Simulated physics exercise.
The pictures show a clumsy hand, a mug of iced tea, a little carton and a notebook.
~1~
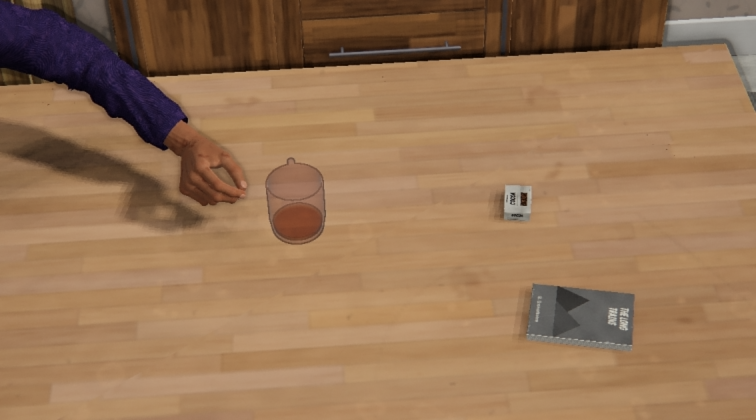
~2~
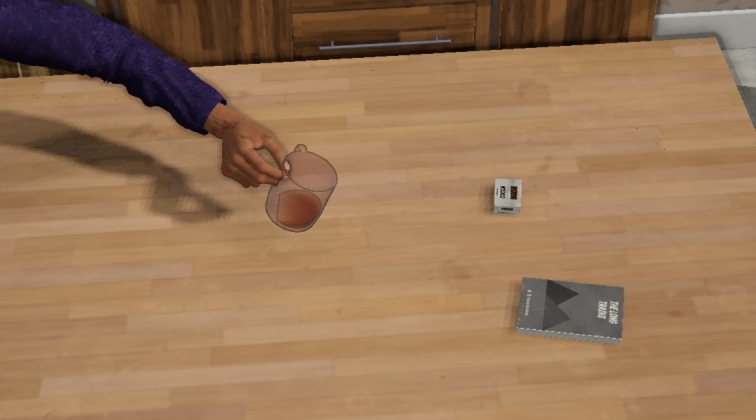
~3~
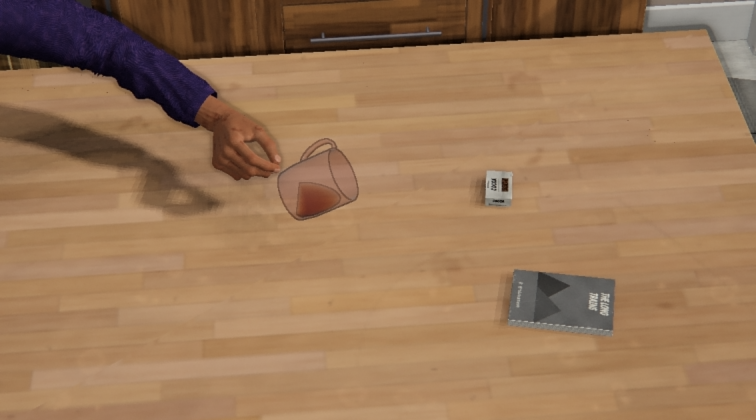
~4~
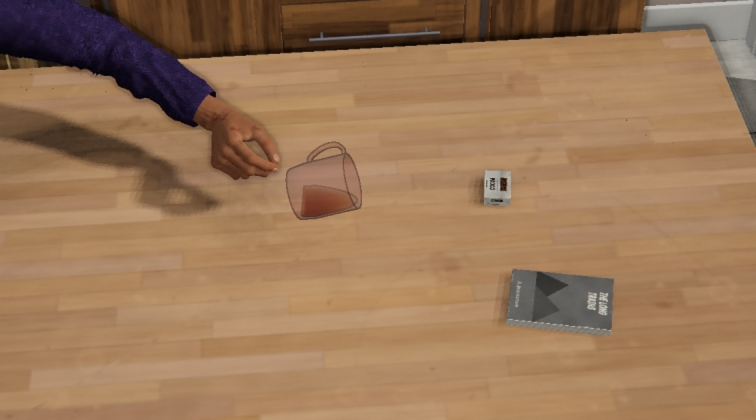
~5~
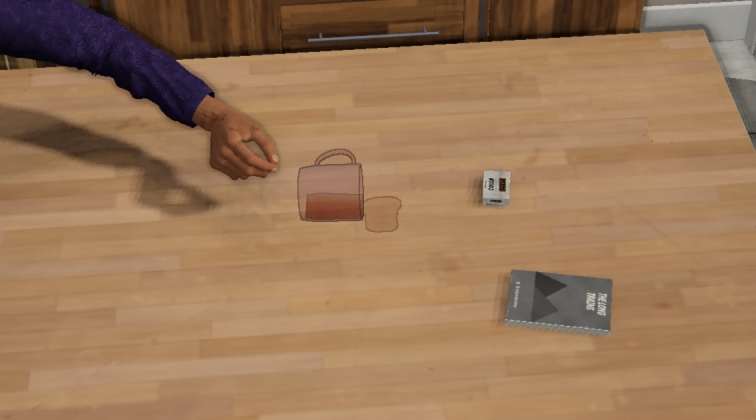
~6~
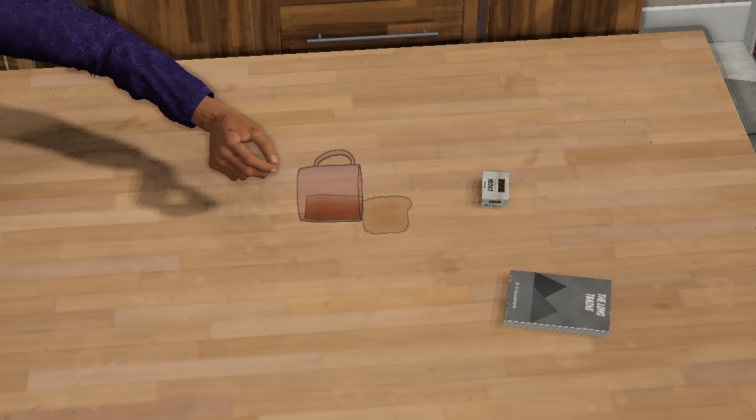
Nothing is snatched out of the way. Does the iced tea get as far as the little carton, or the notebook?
The little carton gets wet; the notebook stays dry.
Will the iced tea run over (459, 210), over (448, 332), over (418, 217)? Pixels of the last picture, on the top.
One: Soaked. Two: Dry. Three: Wet.
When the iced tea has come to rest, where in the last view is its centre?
Around (466, 215).
Soon after, the puddle covers about as much as a saucer; the little carton is wet; the notebook is dry.
Later, the puddle covers about as much as a plate; the little carton is wet; the notebook is dry.
In the end, the puddle covers about as much as a plate; the little carton is wet; the notebook is dry.
